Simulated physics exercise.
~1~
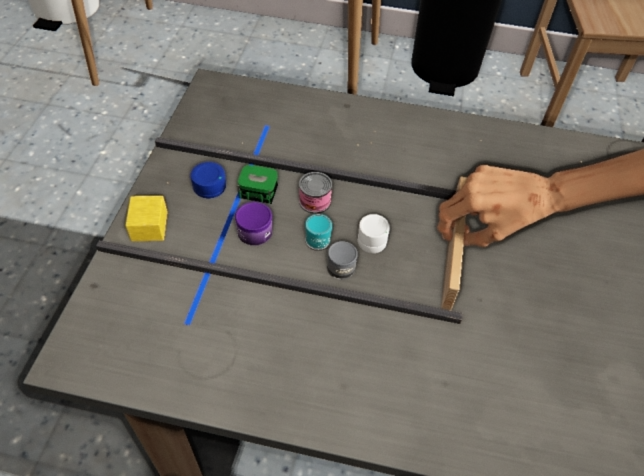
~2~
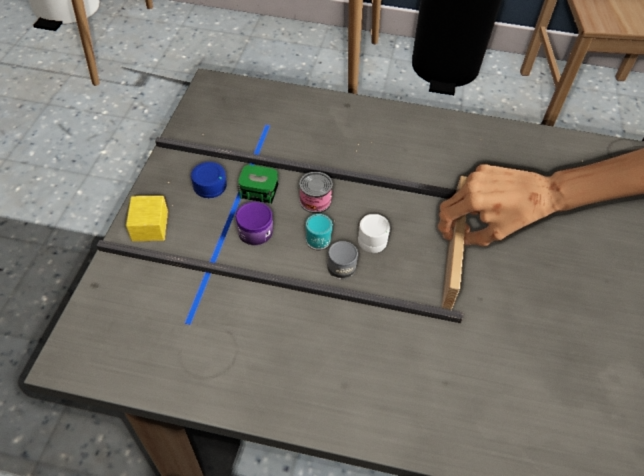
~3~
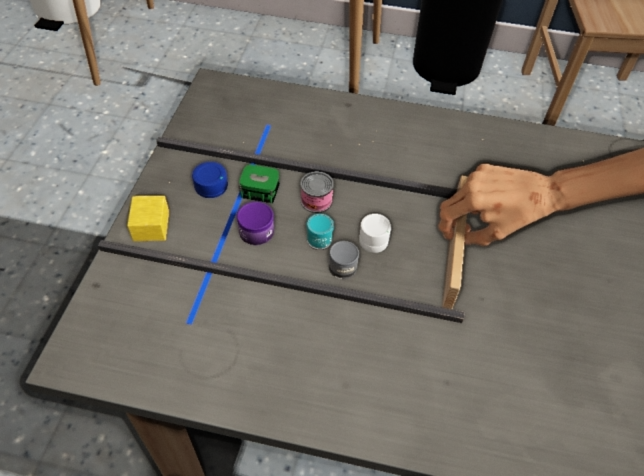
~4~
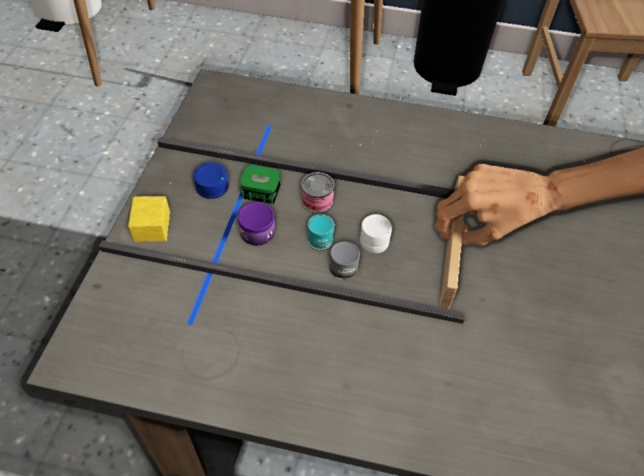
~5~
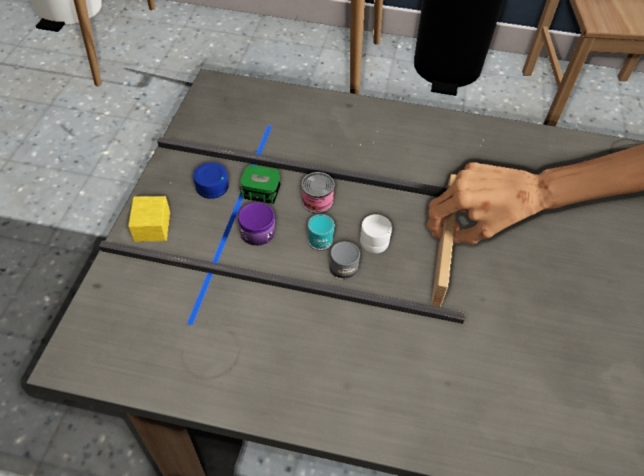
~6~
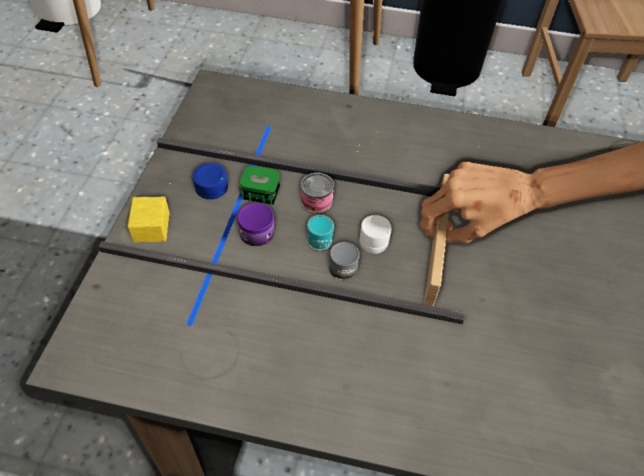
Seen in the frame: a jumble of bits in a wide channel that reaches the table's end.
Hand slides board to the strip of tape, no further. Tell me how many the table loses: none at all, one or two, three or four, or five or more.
From what I see, the table loses nothing at all.
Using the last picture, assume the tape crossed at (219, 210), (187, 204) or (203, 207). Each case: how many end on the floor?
Try by try, 0, 1 and 1.
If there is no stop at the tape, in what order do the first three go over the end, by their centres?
First the blue lid, next the green case, last the yellow block.
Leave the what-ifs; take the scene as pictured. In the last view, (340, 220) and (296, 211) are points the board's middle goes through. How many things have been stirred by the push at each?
Up to then 3, and up to the other point 6.
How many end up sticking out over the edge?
I make it 0.
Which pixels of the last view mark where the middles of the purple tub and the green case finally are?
Going in order, first (190, 210) and next (197, 175).
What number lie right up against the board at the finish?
Count recorded: 4.
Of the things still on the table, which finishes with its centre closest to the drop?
Result: Blue lid.
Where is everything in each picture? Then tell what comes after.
The first frame shows yellow block (147, 219); blue lid (209, 180); green case (258, 185); board (456, 241); tape (233, 212).
The second frame shows blue lid (209, 180); purple tub (255, 224).
The third frame shows green case (260, 184); grey tub (343, 260).
The fourth frame shows yellow block (150, 219); turquoise pot (321, 233).
The fifth frame shows blue lid (211, 181); white lid (376, 234).
The sixth frame shows yellow block (149, 219); blue lid (211, 181); green case (260, 185); board (439, 238); tape (234, 213).
Soon after, none off yet; yellow block at rest near (149, 219); blue lid at rest near (211, 181); green case at rest near (260, 185).
At rest, the number that fall off is zero.
